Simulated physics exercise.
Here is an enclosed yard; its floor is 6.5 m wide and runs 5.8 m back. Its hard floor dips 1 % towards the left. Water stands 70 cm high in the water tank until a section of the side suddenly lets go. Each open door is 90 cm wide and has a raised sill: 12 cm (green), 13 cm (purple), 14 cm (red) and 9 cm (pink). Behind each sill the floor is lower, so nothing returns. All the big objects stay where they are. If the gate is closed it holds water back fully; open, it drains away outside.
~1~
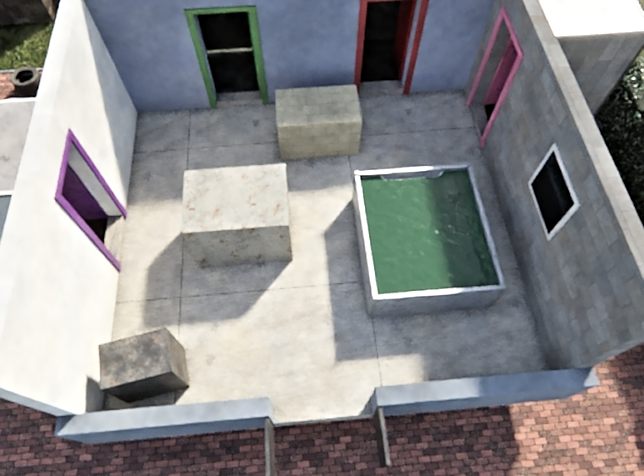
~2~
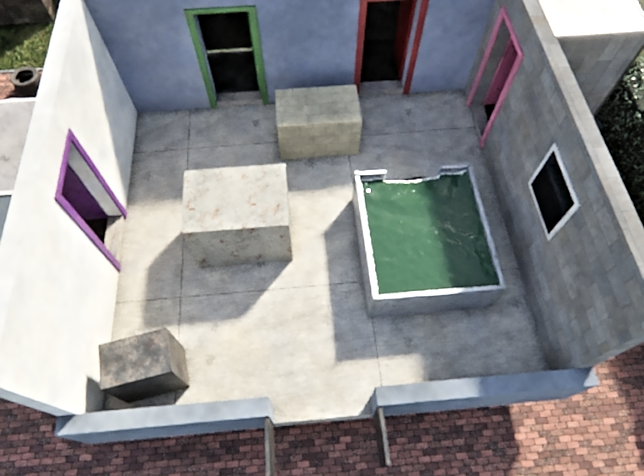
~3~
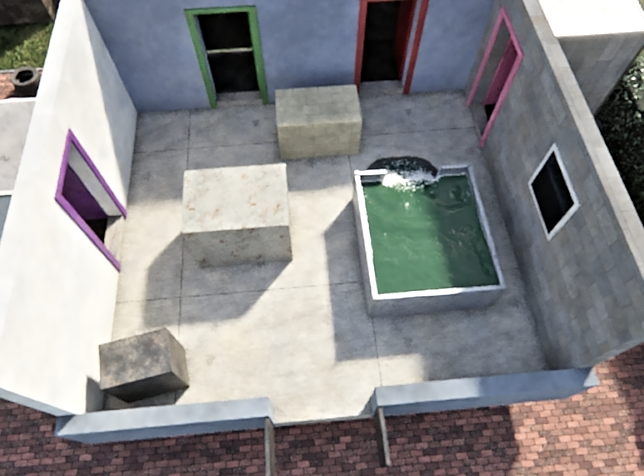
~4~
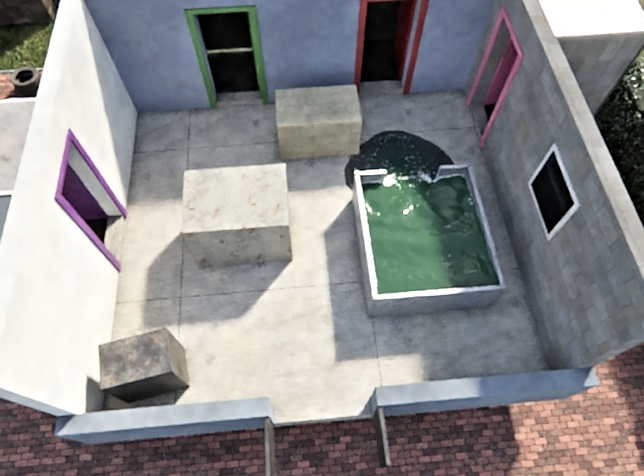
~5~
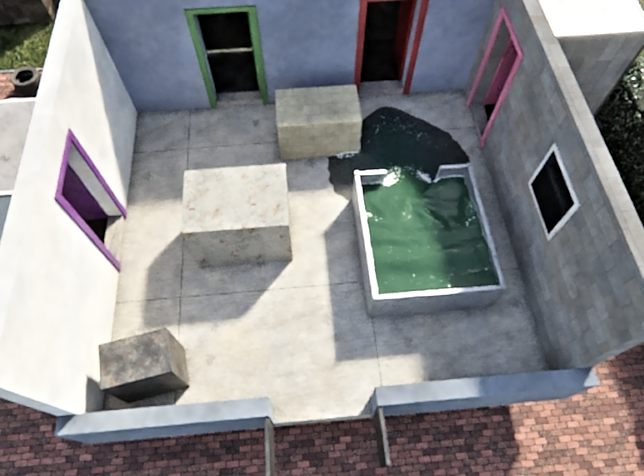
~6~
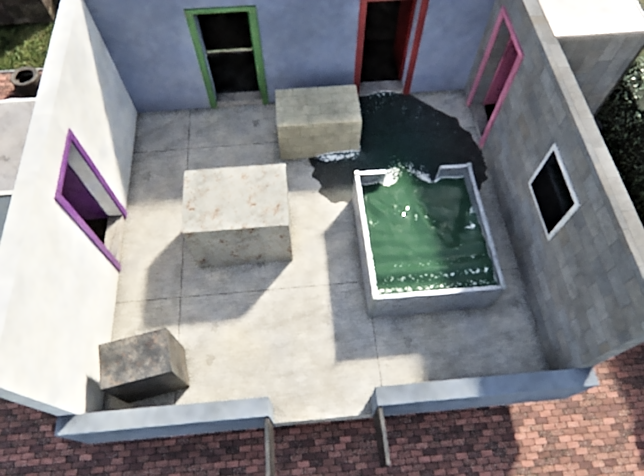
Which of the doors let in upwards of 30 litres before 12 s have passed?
Door by door: At the green door it does not reach the limit; at the purple door it keeps below the limit; at the red door it goes over the limit; at the pink door it exceeds the limit.
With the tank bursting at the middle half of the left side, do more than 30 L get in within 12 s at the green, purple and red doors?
Then: Green not over, purple not over, red not over.
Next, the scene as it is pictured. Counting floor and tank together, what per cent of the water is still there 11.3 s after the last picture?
Roughly 78 in a hundred.
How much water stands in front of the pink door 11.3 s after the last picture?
Roughly 6.5 cm deep.
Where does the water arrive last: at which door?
The purple one.
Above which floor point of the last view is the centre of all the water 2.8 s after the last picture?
Near (385, 189).
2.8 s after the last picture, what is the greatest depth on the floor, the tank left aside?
Roughly 26 cm.
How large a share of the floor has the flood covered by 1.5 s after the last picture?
Some 35 per cent of it.
Then, 0.7 s after the last picture water covers 25 % of the floor and is deepest (42 cm) near (401, 193); green door not reached, purple door not reached, red door 33 cm at the sill, 69 L in, pink door 13 cm at the sill, 0 L in.
Then, 1.5 s after the last picture water covers 35 % of the floor and is deepest (39 cm) near (364, 97); green door 2 cm at the sill, 0 L in, purple door not reached, red door 36 cm at the sill, 193 L in, pink door 20 cm at the sill, 17 L in.
Then, 2.8 s after the last picture water covers 45 % of the floor and is deepest (26 cm) near (401, 193); green door 5 cm at the sill, 0 L in, purple door 5 cm at the sill, 0 L in, red door 22 cm at the sill, 305 L in, pink door 16 cm at the sill, 66 L in.
Then, 6.3 s after the last picture water covers 70 % of the floor and is deepest (16 cm) near (375, 103); green door 7 cm at the sill, 0 L in, purple door 7 cm at the sill, 0 L in, red door 16 cm at the sill, 367 L in, pink door 13 cm at the sill, 143 L in.
Then, 11.3 s after the last picture water covers 95 % of the floor and is deepest (12 cm) near (102, 421); green door 5 cm at the sill, 0 L in, purple door 7 cm at the sill, 0 L in, red door 9 cm at the sill, 371 L in, pink door 7 cm at the sill, 159 L in.
